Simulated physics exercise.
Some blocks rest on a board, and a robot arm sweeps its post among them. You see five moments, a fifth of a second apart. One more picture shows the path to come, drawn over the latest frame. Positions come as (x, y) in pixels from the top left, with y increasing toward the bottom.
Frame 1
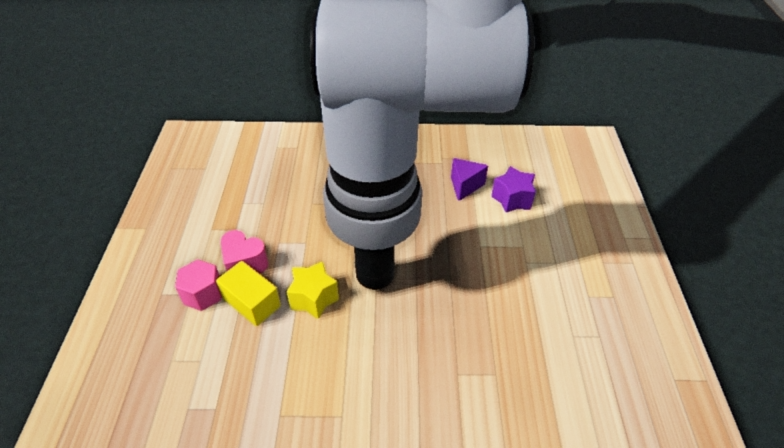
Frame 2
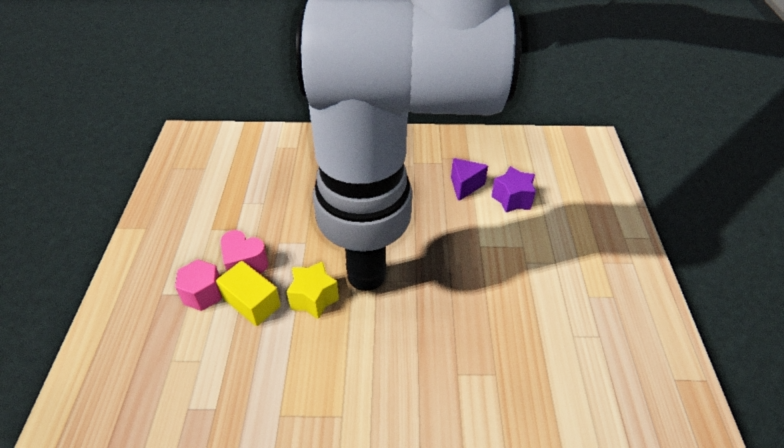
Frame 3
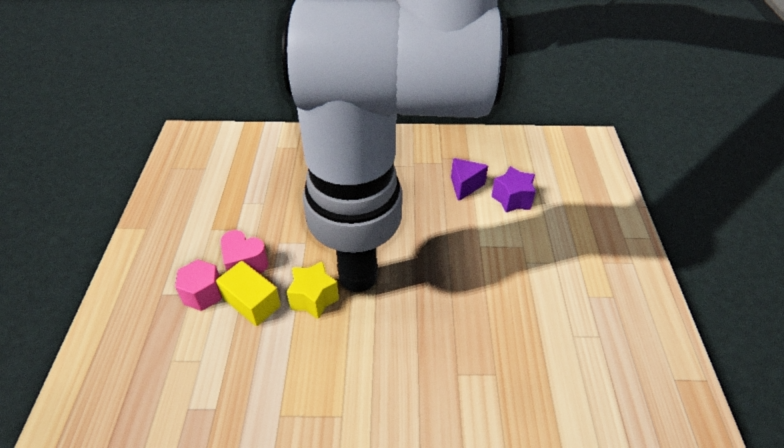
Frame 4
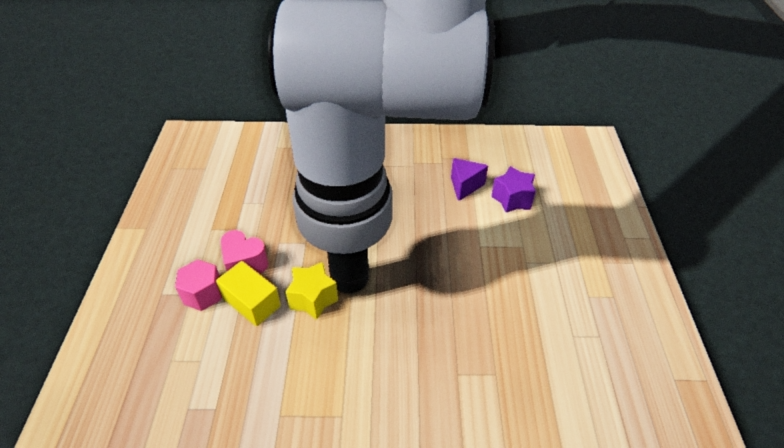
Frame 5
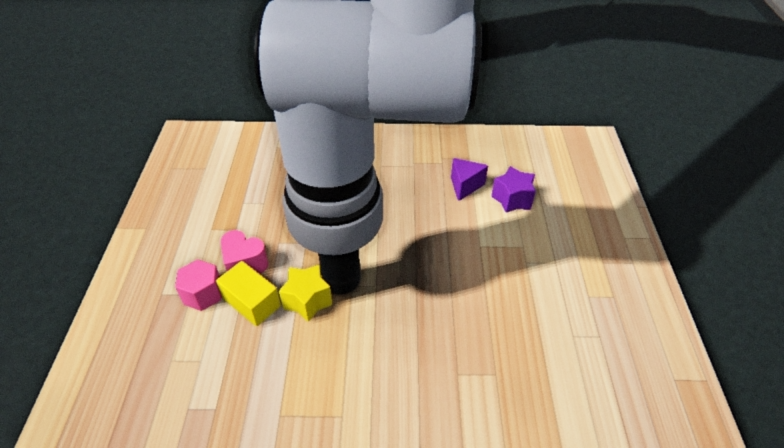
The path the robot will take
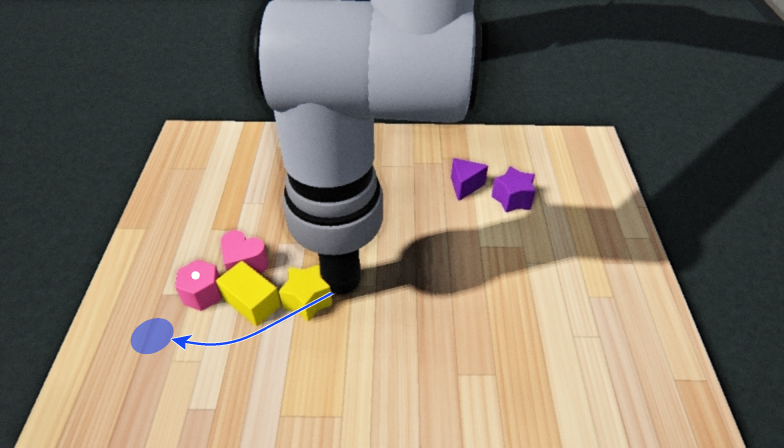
The footage shows a robot arm moving its black post slowly left across a wooden board toward a yellow star-shaped block, then nudging it slightly left, while the other yellow block and the pink and purple blocks stay still.
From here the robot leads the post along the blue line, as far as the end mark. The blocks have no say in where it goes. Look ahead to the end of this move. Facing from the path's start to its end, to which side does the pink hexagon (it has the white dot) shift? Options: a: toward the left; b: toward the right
That would be b.
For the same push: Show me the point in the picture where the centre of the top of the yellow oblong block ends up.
It will end up at (195, 291).
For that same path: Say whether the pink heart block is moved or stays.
Still in place.
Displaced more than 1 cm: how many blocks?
Three or more get moved.
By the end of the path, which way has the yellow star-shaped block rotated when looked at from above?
Anticlockwise.
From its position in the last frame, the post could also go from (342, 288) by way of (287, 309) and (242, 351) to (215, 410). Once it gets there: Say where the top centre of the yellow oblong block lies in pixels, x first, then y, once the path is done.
It comes to (218, 293).
Drawn move, from (342, 288) over (284, 318) and (219, 344) to (152, 336); the dot is on the pink hexagon.
The first path, step by step. One third of the way, post at (282, 311); pink hexagon at (190, 273); yellow oblong block at (218, 290), turned 80° clockwise; yellow star-shaped block at (242, 320).
Two thirds of the way, post at (213, 337); pink hexagon at (189, 270); yellow oblong block at (210, 293), turned 110° clockwise; yellow star-shaped block at (172, 352), turned 20° anticlockwise.
At the end, post at (148, 328); pink hexagon at (189, 259); pink heart block still; yellow oblong block at (195, 291), turned 145° clockwise; yellow star-shaped block at (145, 360), turned 65° anticlockwise.
